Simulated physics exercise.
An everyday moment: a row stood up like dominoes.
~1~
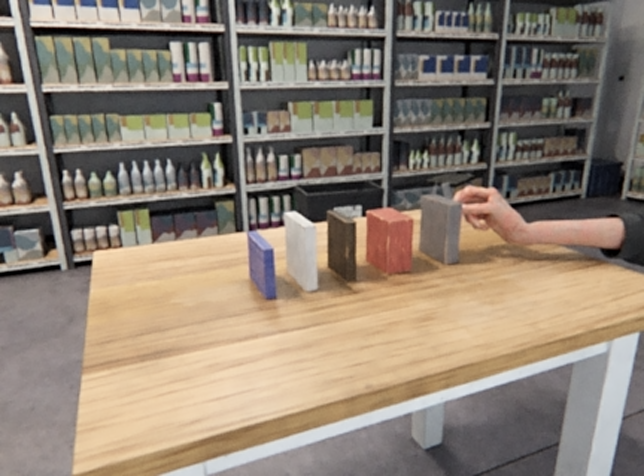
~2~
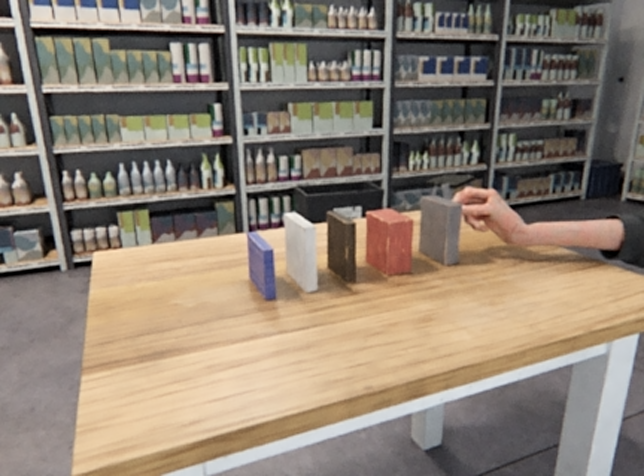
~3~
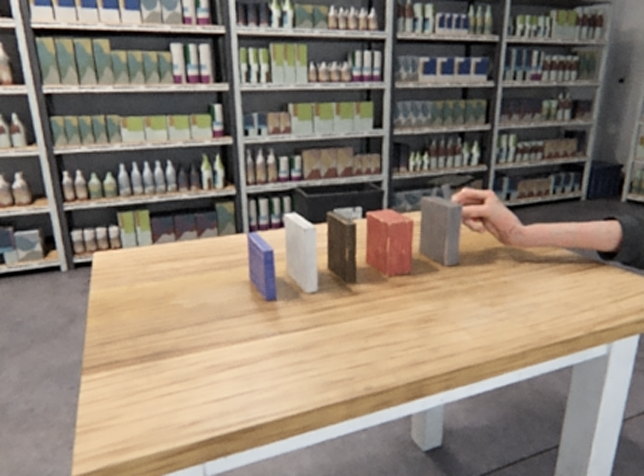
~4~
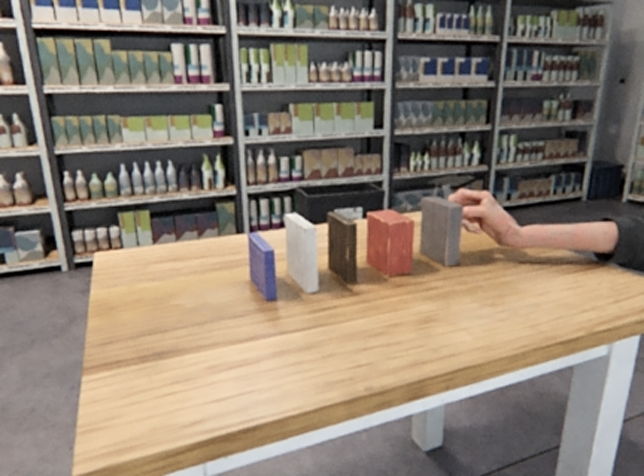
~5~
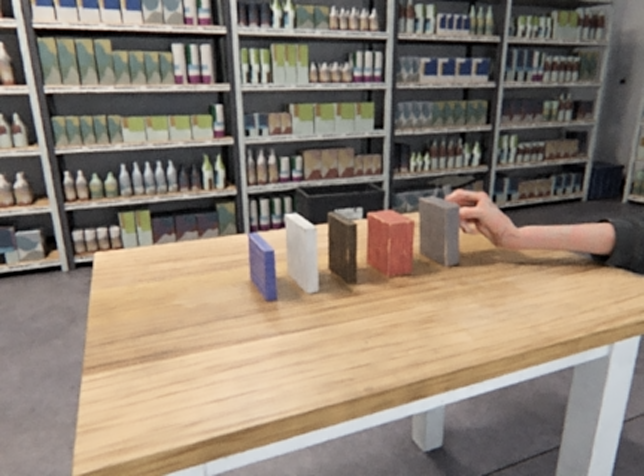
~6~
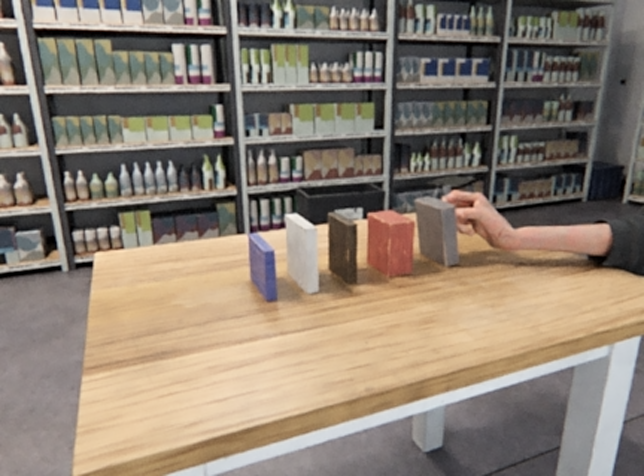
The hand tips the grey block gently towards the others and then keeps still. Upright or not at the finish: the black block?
The black block is still upright.
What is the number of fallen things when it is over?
1 of them.
Then, 0.20 s past the last view, grey block 24° over.
Then, 0.40 s past the last view, grey block 46° over.
Then, 0.60 s past the last view, grey block 90° over.
Then, 0.80 s past the last view, black block resting near (342, 248).
Finally, all 3 still in place. Final places as the last picture's camera would see them, black block near (342, 248).
